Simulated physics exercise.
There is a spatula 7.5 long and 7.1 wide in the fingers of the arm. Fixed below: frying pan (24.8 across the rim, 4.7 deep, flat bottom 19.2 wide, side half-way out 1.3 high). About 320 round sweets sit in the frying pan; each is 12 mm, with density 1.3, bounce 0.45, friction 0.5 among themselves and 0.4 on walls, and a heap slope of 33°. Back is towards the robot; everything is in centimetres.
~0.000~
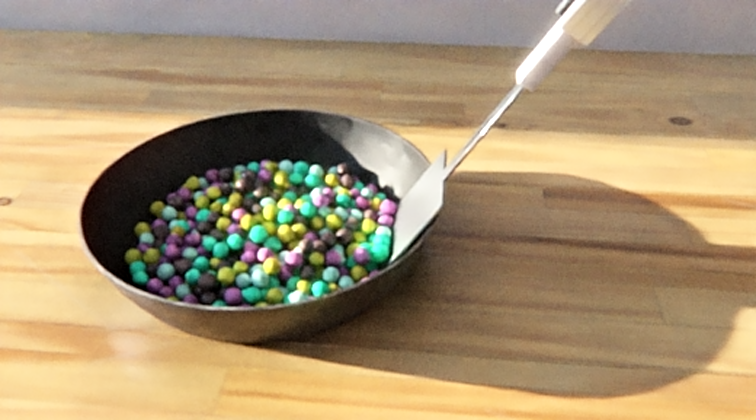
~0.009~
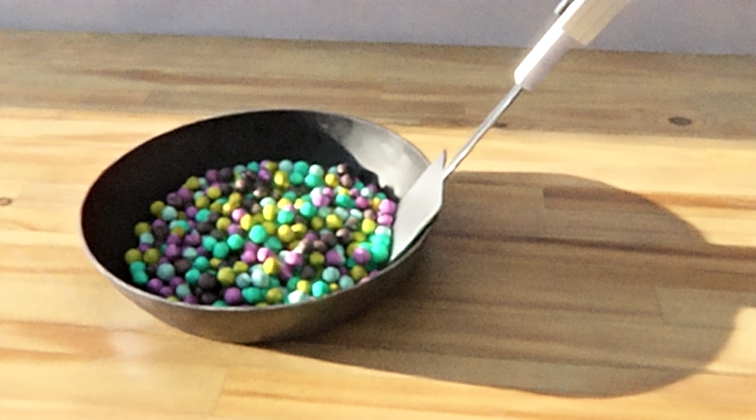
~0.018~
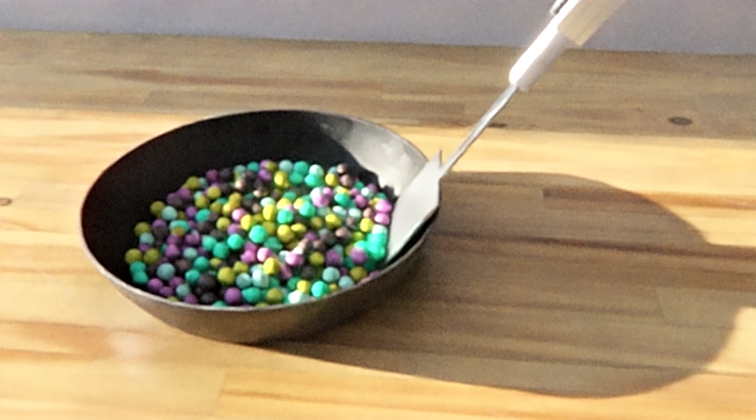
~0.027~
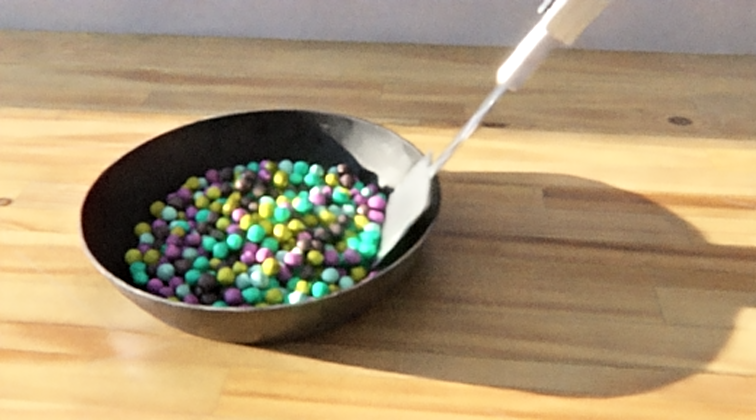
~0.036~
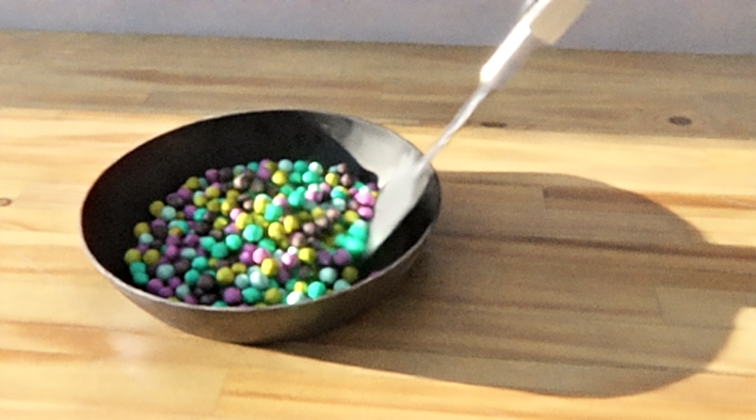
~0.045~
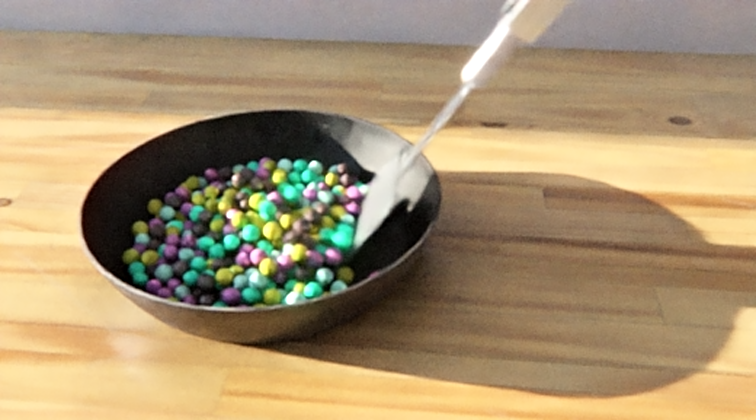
The clip shows a dark frying pan of small multicoloured balls on a wooden surface as a spatula, nearly still at first inside the right rim, moves left, pushing nearby balls and leaving bare pan behind it.
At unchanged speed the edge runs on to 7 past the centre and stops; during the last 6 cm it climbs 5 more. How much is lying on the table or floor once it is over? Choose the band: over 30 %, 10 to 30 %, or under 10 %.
10 to 30 %.
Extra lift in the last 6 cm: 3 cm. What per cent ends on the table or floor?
Result: Approx. 15 %.
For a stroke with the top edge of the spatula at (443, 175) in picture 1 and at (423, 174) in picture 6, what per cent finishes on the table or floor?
Around 0 per cent finishes there.
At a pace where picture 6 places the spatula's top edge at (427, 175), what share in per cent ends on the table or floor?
That share would be about 0 percent.
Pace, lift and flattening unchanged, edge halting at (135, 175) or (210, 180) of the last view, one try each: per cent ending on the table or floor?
I'd say roughly 20 per cent, then roughly 10 per cent.
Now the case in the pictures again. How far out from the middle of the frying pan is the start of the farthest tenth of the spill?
I'd put it at about 90 centimetres.
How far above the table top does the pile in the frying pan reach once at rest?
Some 4.0 cm above the table.
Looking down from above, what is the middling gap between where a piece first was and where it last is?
Near 3 cm, measured level.
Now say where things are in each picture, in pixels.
Spatula top edge at (445, 176), sloping 57°; upper third of the load around (268, 222), from x 135 to 390, top at y 165; 323 in the frying pan, in the first picture.
Spatula top edge at (444, 176), sloping 57°; upper third of the load around (268, 221), from x 135 to 390, top at y 165, in the second picture.
Spatula top edge at (440, 176), sloping 57°; upper third of the load around (268, 218), from x 135 to 390, top at y 165, in the third picture.
Spatula top edge at (430, 175), sloping 57°; upper third of the load around (272, 218), from x 135 to 390, top at y 165, in the fourth picture.
Spatula top edge at (415, 175), sloping 57°; upper third of the load around (278, 217), from x 135 to 390, top at y 165, in the fifth picture.
Spatula top edge at (398, 174), sloping 57°; upper third of the load around (278, 215), from x 130 to 390, top at y 165; 323 in the frying pan, in the sixth picture.
After 0.08 s, sloping 57°, highest piece 6 above the table; 323 in the frying pan.
After 0.11 s, sloping 57°, highest piece 8 above the table; 323 in the frying pan.
After 0.32 s, sloping 57°, highest piece 9 above the table; 265 in the frying pan, 48 on the table or floor, 10 on the blade or in flight.
After 1.37 s, sloping 57°, highest piece 4 above the table; 265 in the frying pan, 58 on the table or floor.
At rest, 265 in the frying pan, 58 on the table or floor. That is 18 % on the table or floor.
